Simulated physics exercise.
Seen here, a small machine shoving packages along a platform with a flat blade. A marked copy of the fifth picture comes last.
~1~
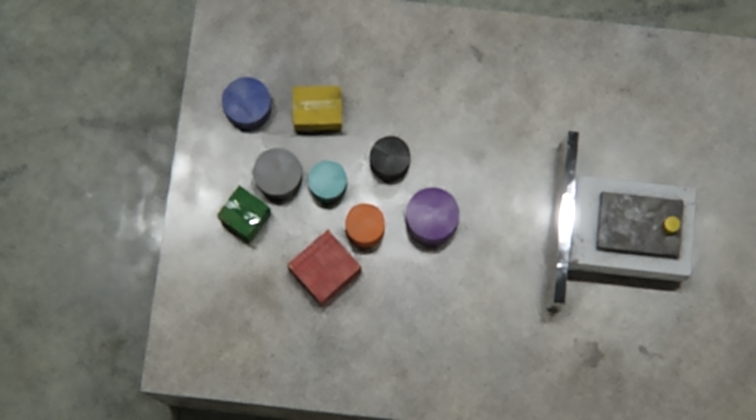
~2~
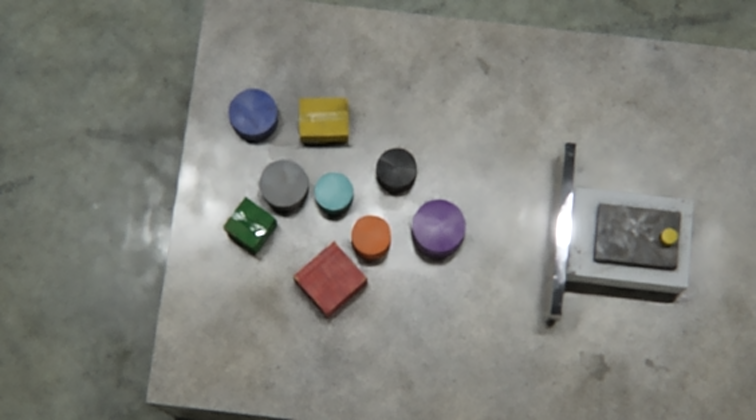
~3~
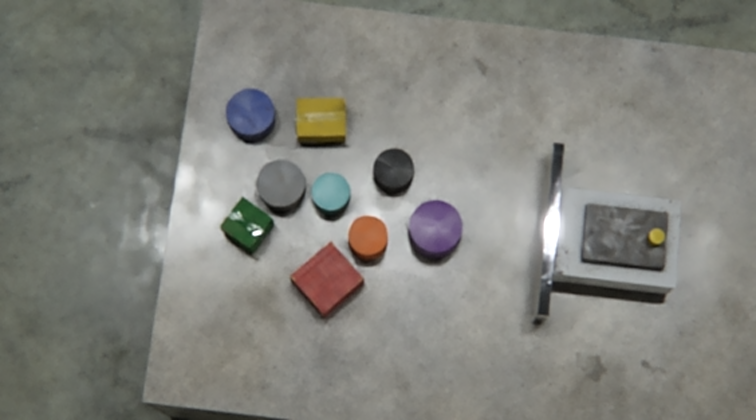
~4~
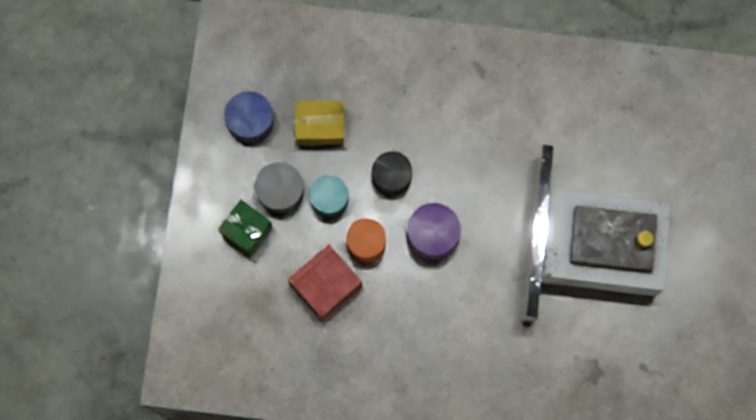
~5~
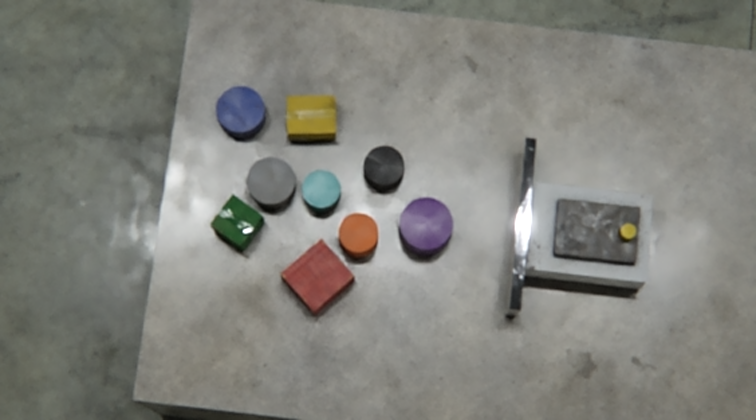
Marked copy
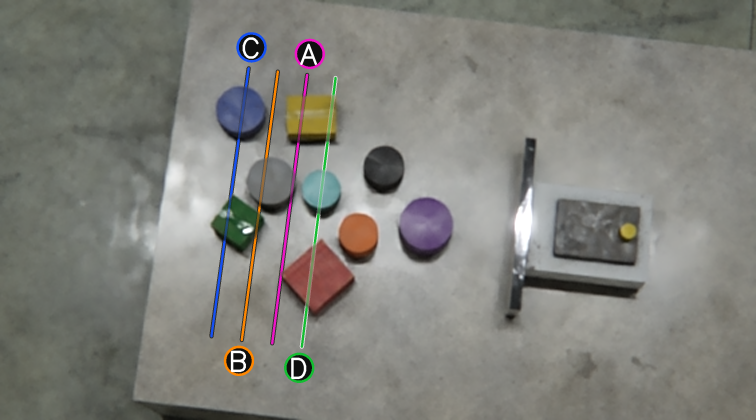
The small machine with a flat blade moves slightly left toward the packages on the platform.
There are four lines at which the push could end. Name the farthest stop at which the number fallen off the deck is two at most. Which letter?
It should halt at C.
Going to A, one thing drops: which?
The grey pail goes over.
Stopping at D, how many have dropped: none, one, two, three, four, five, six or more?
The count is none.
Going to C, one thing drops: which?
The grey pail.
On the marked copy, A at (290, 206); B at (260, 203); C at (230, 200); D at (319, 210).
Taking C. A third of the way, robot (485, 218); orange canister (341, 236); purple canister (385, 220).
Two thirds of the way, robot (381, 207); grey pail (224, 180); green box (233, 225).
When it is over, robot (298, 197); grey pail over the edge; green box (166, 222); one fallen.
As for the rest, A is within the limit but short; B is within the limit but short; D is within the limit but short.
